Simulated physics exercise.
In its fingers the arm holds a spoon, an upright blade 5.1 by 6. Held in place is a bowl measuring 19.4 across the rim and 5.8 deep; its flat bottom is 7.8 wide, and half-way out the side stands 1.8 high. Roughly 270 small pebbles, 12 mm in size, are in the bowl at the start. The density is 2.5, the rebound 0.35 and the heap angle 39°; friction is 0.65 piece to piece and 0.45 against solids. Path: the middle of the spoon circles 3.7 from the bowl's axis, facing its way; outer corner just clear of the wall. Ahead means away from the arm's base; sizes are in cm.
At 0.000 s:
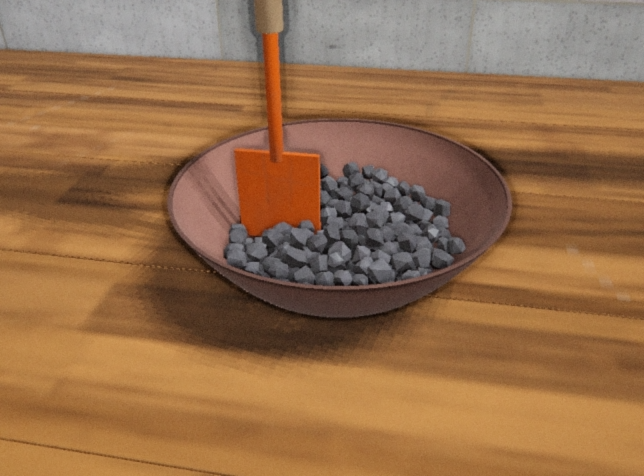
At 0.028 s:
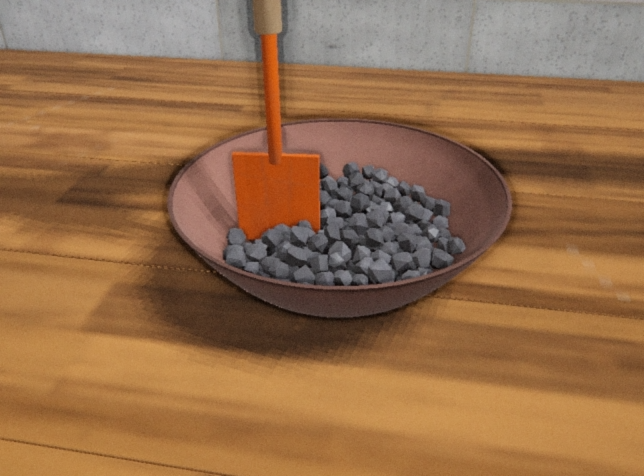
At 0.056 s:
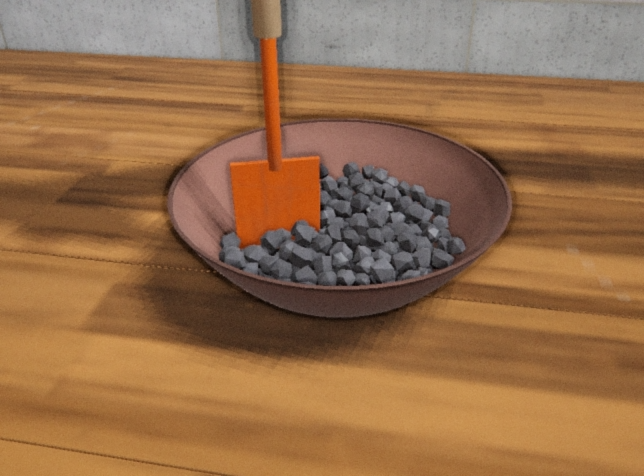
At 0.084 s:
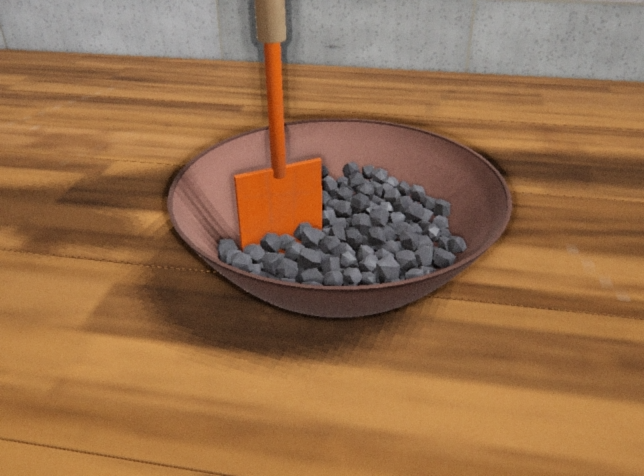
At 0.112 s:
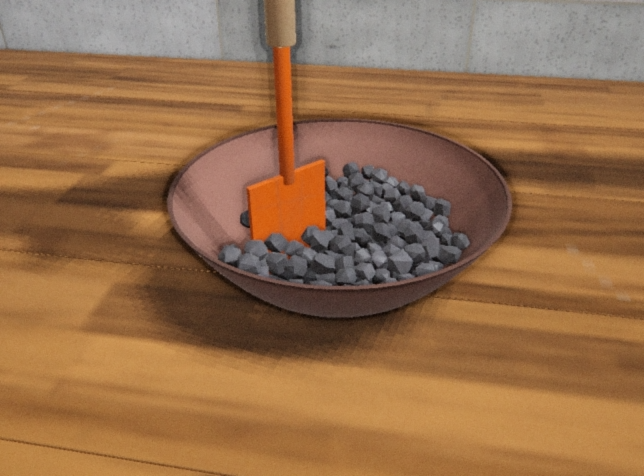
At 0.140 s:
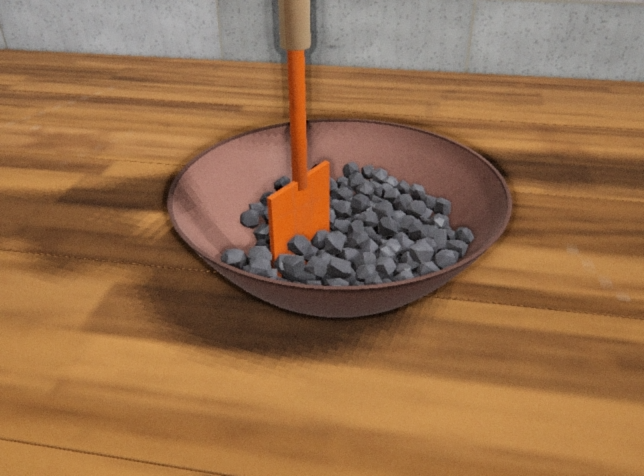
A wide, shallow pinkish-brown bowl sits on a wooden plank surface before a grey concrete wall, seen from slightly above by a still camera. Dark grey pebbles fill its middle and right, and an orange square-bladed spoon with a tan handle stands upright at the left. The blade slides slightly toward the viewer, then moves right while turning partly edge-on, nudging nearby pebbles.
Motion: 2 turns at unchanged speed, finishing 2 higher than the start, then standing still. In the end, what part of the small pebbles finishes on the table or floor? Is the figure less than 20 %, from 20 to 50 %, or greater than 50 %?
The figure is less than 20 %.
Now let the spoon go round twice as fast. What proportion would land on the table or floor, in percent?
Roughly 40 per cent.
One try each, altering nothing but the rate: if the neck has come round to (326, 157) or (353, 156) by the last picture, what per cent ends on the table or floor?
Near 20 per cent for the first, near 35 per cent for the second.
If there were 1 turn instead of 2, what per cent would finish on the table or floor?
I'd expect around 5 per cent.
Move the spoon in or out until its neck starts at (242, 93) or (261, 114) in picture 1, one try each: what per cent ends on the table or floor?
Roughly 0 and 10 per cent.
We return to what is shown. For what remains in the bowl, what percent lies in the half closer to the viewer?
I'd put it at roughly 50 per cent.
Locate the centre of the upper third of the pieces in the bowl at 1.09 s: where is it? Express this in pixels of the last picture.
(332, 194).
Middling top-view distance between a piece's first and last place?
Somewhere around 7 centimetres.
By 0.62 s, 323° round, highest piece 8 above the table; 250 in the bowl, 16 on the table or floor, 3 in flight or on the tool.
By 1.09 s, 220° round, highest piece 6 above the table; 247 in the bowl, 22 on the table or floor.
By 1.53 s, 0° round, highest piece 6 above the table; 247 in the bowl, 22 on the table or floor.
By 2.23 s, 0° round, highest piece 6 above the table; 247 in the bowl, 22 on the table or floor.
Final count, 247 in the bowl, 22 on the table or floor. That is 8 % on the table or floor.
